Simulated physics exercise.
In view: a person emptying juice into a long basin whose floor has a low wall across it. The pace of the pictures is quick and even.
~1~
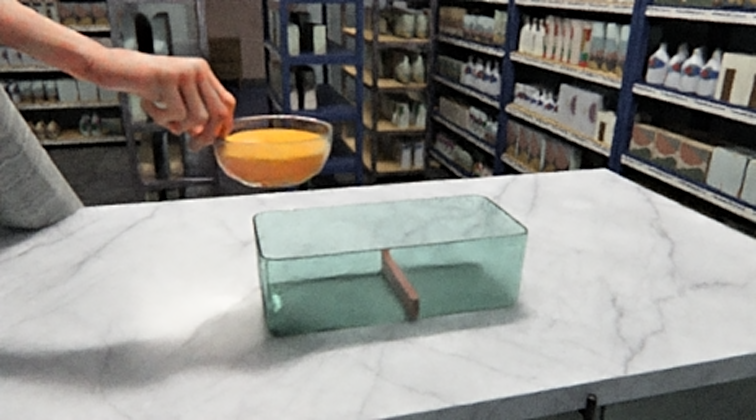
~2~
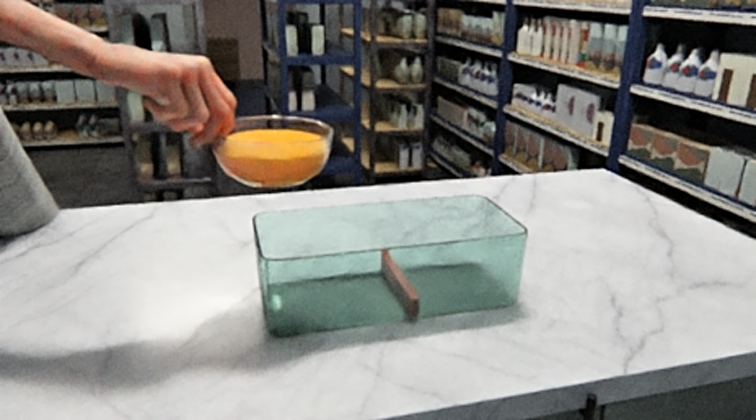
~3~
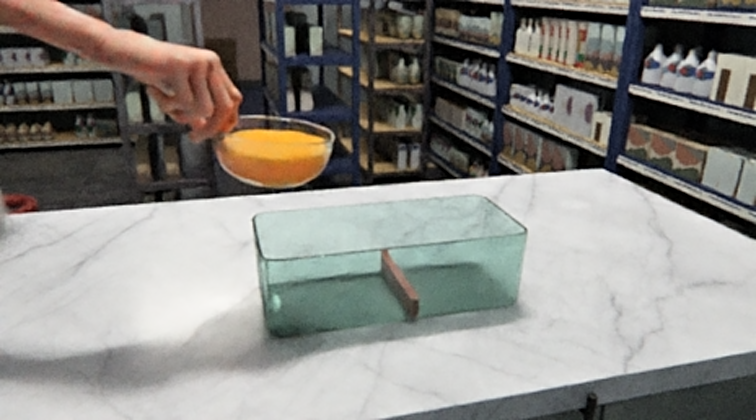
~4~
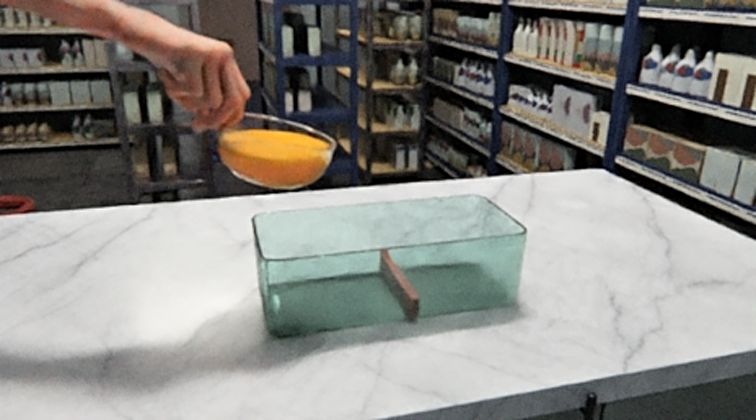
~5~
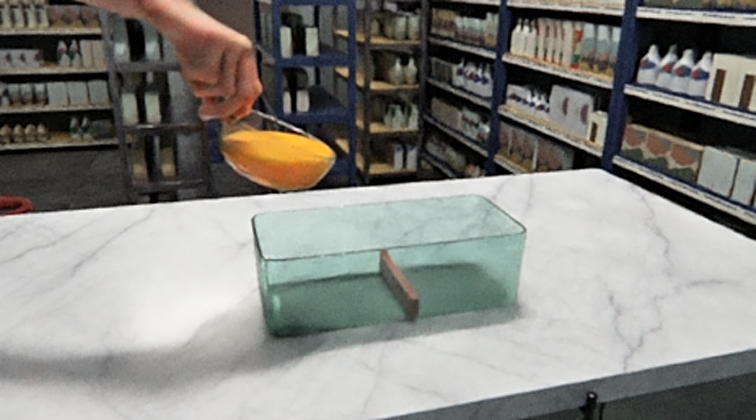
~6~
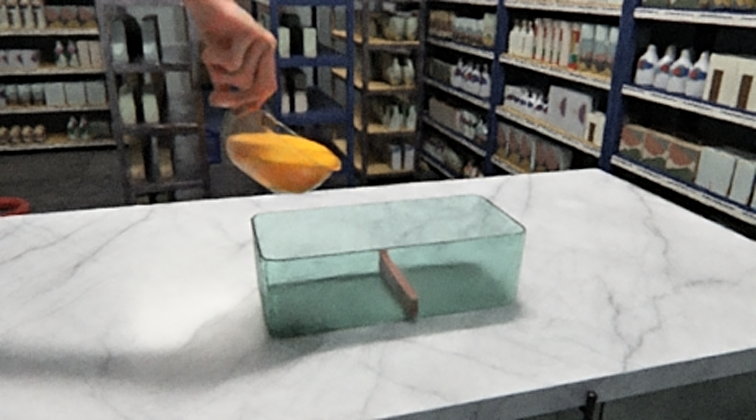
A hand holding a clear glass bowl of orange juice tilts it rightward, slightly at first and then more steeply, above a greenish transparent basin with a low brown wall across its floor, on a white marble counter before stocked shelves.
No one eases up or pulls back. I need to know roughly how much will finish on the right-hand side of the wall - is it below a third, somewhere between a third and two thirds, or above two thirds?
Expect below a third of it there.
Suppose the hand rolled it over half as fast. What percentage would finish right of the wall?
About 5 per cent.
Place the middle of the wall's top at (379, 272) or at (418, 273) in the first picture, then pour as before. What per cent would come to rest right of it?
The first one comes to 10 percent, while the second comes to 25 percent.
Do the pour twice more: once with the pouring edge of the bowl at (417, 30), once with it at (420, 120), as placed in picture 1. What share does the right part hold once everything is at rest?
Near 65 per cent for the first start, near 75 per cent for the second.
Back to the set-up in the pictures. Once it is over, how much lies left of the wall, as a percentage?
It comes to about 70 per cent.
A moment on, the bowl is tipped right over and 3 per cent is still to pour, 82 is left of the wall and 0 right of it.
Next, the bowl is tipped right over and 0 per cent is still to pour, 72 is left of the wall and 9 right of it.
Then the bowl is tipped right over and 0 per cent is still to pour, 72 is left of the wall and 19 right of it.
Later the bowl is tipped right over and 0 per cent is still to pour, 72 is left of the wall and 19 right of it.
At rest 72 per cent lies left of the wall, 19 right of it and 9 outside.
